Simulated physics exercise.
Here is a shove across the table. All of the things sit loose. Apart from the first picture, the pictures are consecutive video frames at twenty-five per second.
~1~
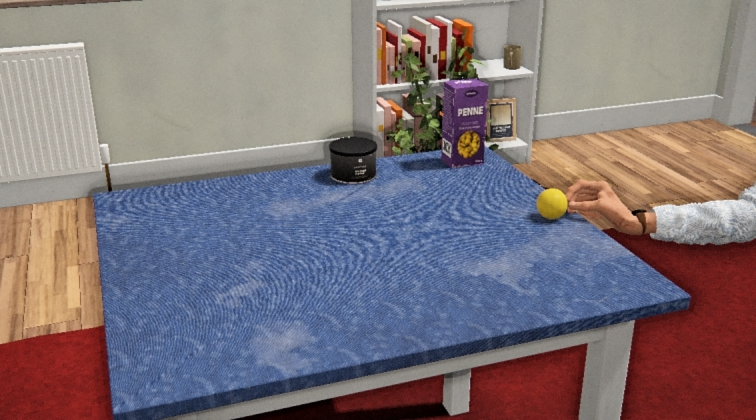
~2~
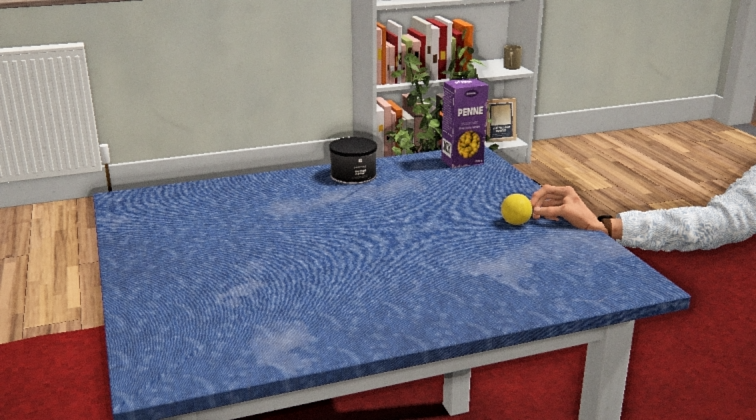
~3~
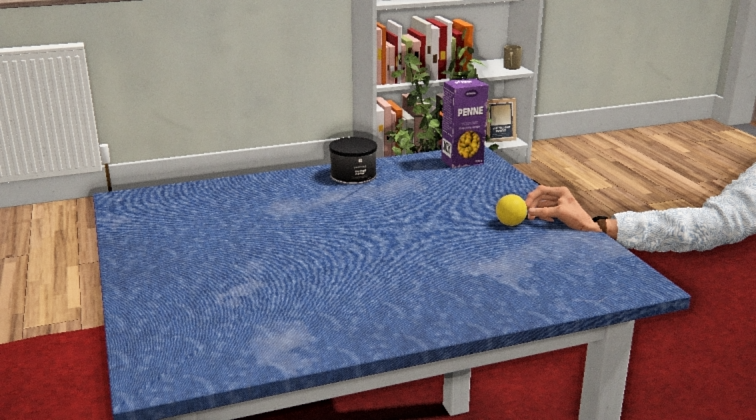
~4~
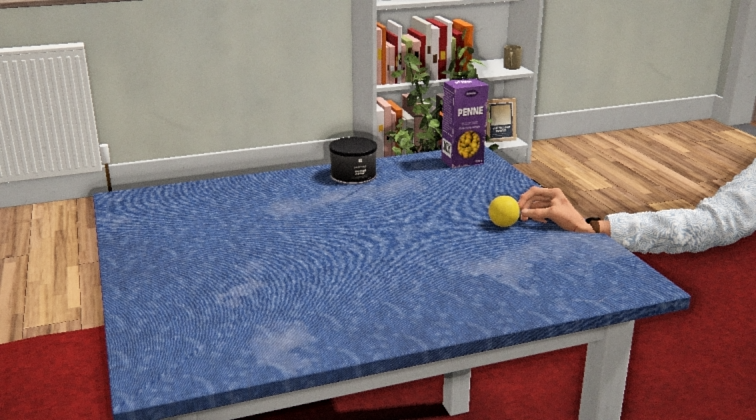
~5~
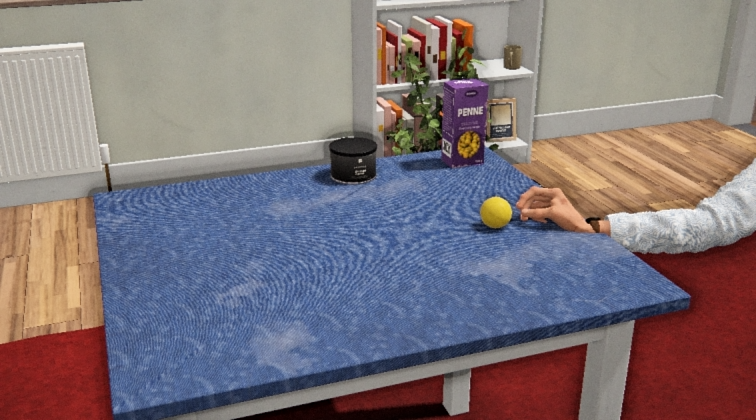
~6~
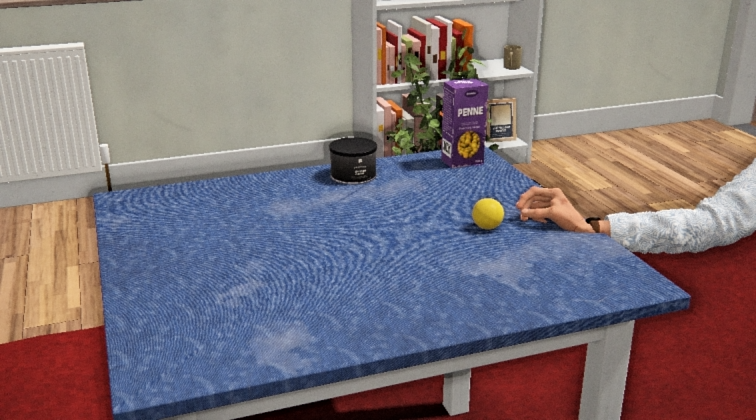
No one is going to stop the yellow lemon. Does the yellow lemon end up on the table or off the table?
The table keeps hold of it.
Then, 0.20 s past the last view, yellow lemon displaced well along near (451, 219).
Then, 0.50 s past the last view, yellow lemon displaced well along near (408, 226).
Finally, moved from the start, yellow lemon. Final places as the last picture's camera would see them, yellow lemon near (370, 232).
